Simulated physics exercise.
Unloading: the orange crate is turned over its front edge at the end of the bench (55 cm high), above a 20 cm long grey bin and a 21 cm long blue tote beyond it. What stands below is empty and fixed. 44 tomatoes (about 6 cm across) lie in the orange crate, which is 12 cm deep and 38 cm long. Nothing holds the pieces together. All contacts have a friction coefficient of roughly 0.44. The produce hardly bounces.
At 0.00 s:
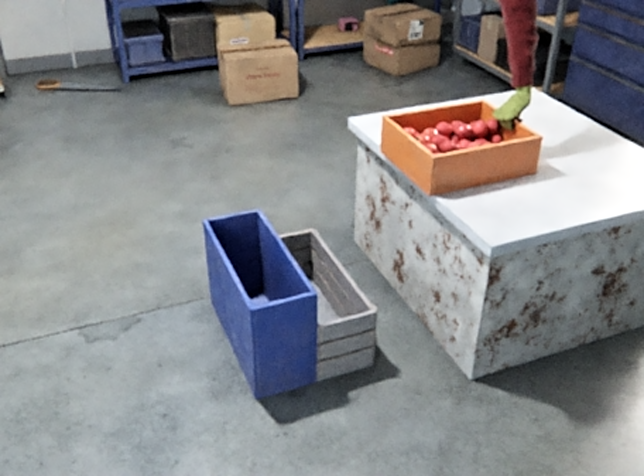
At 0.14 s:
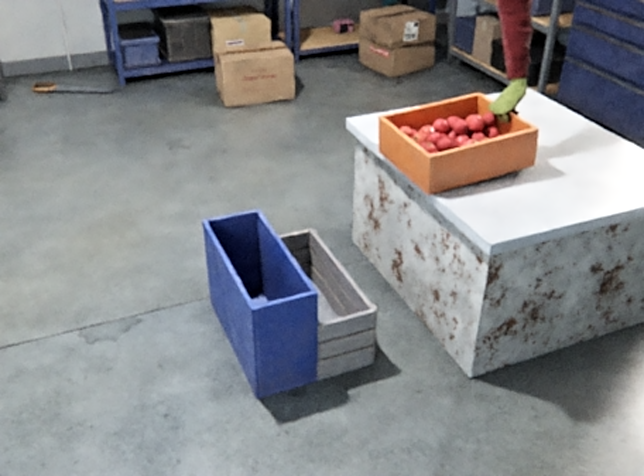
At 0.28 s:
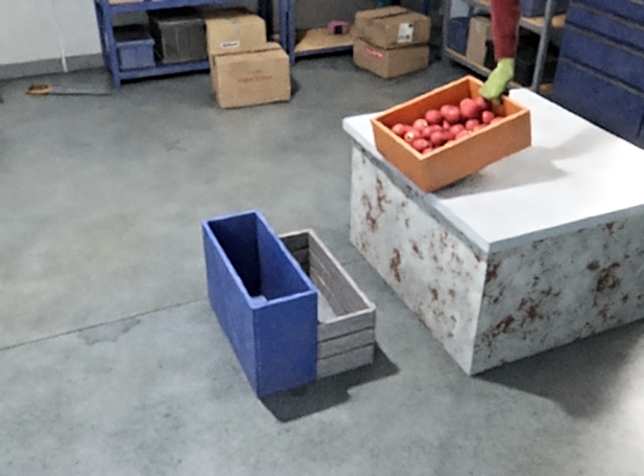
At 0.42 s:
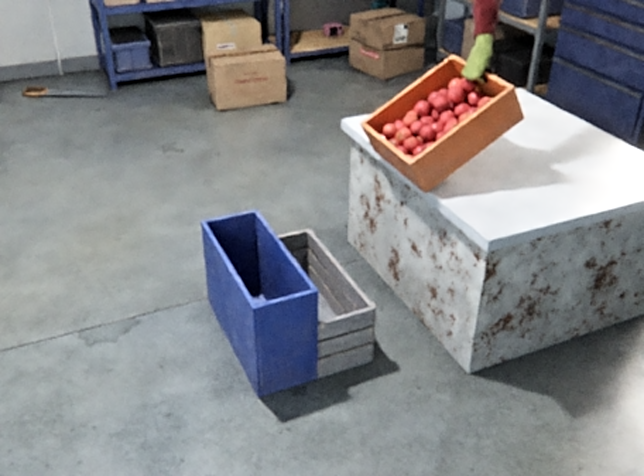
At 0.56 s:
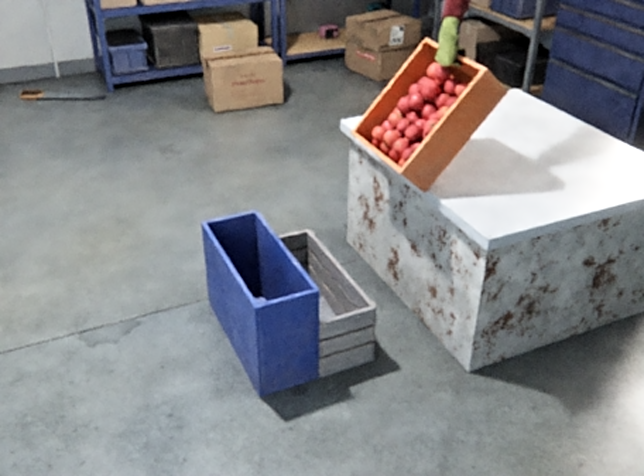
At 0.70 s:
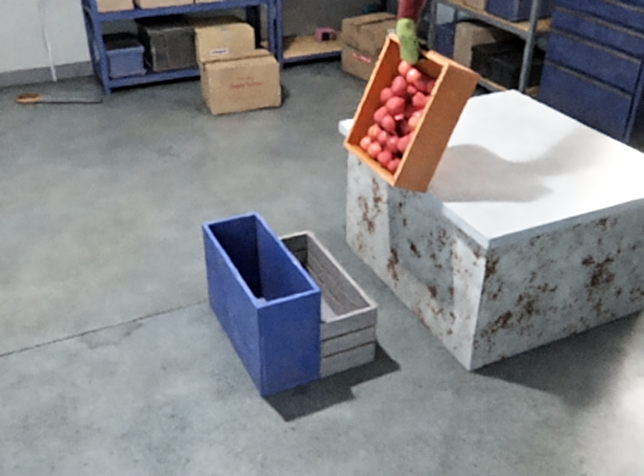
A gloved hand steadily tilts an orange crate of red fruit over the bench's edge.
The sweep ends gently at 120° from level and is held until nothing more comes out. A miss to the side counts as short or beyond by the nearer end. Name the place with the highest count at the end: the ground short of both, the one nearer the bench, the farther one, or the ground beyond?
Look in the nearer one, the grey bin.
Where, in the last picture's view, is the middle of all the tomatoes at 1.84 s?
Around (317, 314).
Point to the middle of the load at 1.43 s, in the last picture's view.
Near (315, 295).
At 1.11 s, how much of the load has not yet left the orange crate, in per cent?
Roughly 80 per cent is still inside.
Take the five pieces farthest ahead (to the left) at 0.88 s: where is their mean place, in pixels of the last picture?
Around (360, 164).
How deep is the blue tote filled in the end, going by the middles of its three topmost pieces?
Roughly 5 cm.
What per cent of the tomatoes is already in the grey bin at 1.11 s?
Some 15 per cent by then.
After 0.88 s, tilt 90°; 40 still in the orange crate and 4 in the air.
After 1.11 s, tilt 112°; 35 still in the orange crate, 6 in the grey bin and 3 in the air.
After 1.43 s, tilt 120°; 27 in the grey bin, 1 in the blue tote, 1 on the ground short of the grey bin and 15 in the air.
Final count (at 1.84 s), 39 in the grey bin, 3 in the blue tote and 2 on the ground short of the grey bin.
